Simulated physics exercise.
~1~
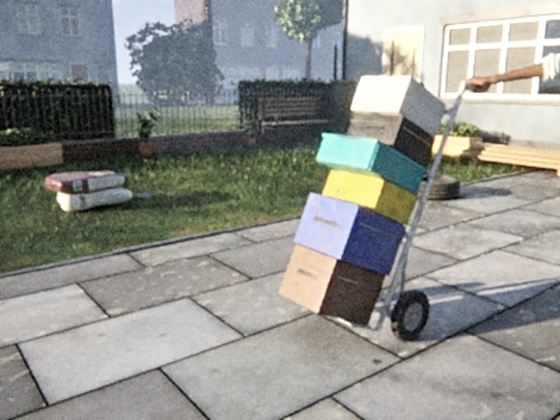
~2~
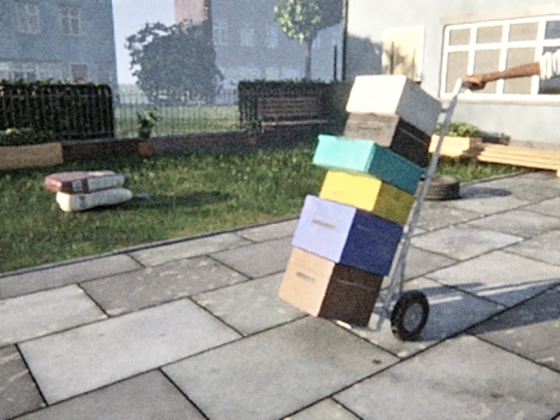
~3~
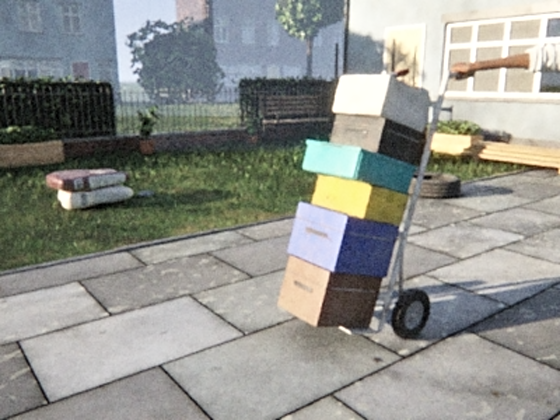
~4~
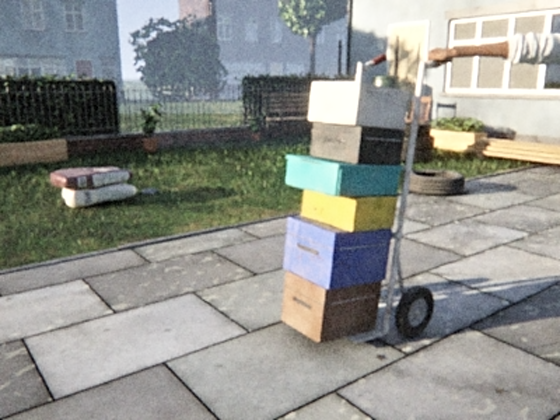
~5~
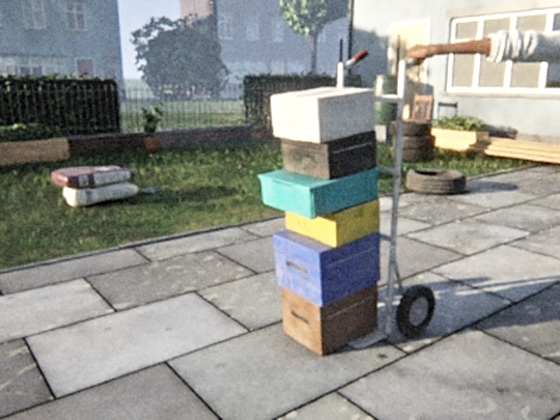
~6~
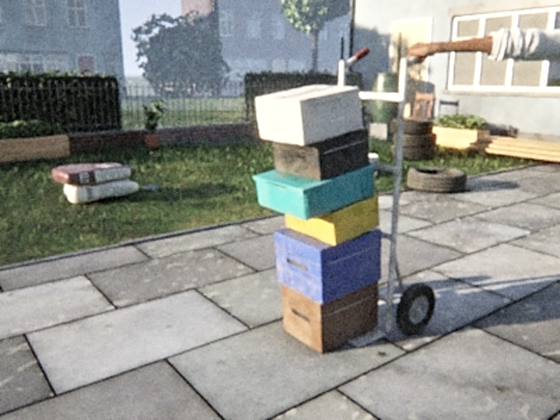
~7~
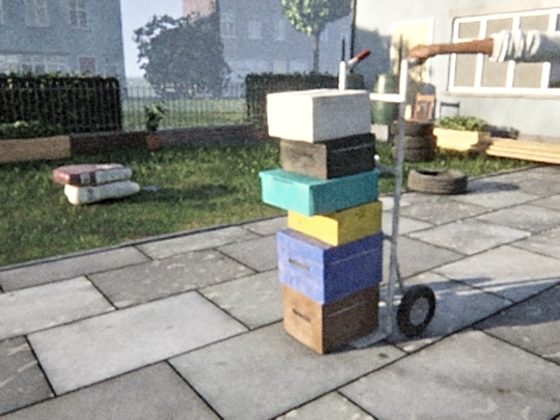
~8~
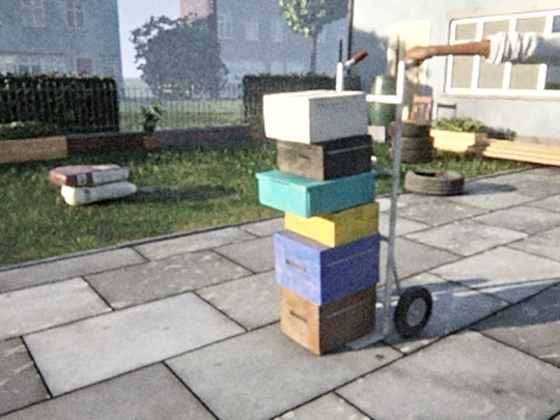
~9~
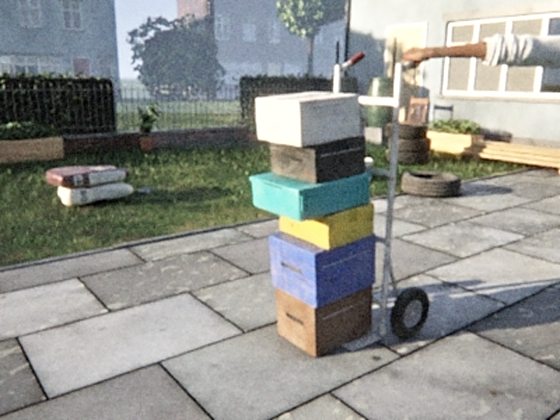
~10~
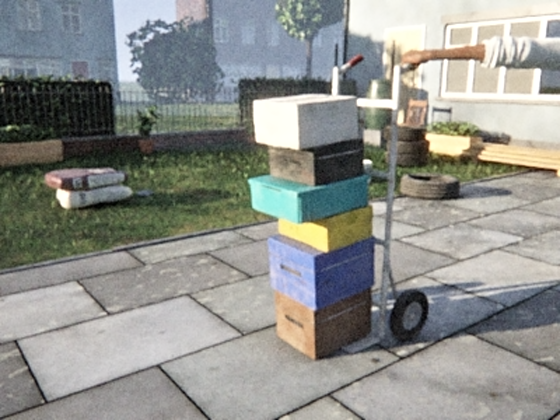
A sack truck, held by an outstretched hand from the right, leans back on a sunlit paved yard, seen from a slightly swaying view with grass, a fence and buildings behind. It carries a stack of six boxes, brown at the bottom, then blue, yellow, turquoise, black and white on top. The hand lets the truck swing forward to the left until it stands upright. The stack rocks briefly, and the upper boxes slide a little forward, away from the frame. Then everything settles, the stack uneven but standing, with nothing fallen and the hand still on the truck.
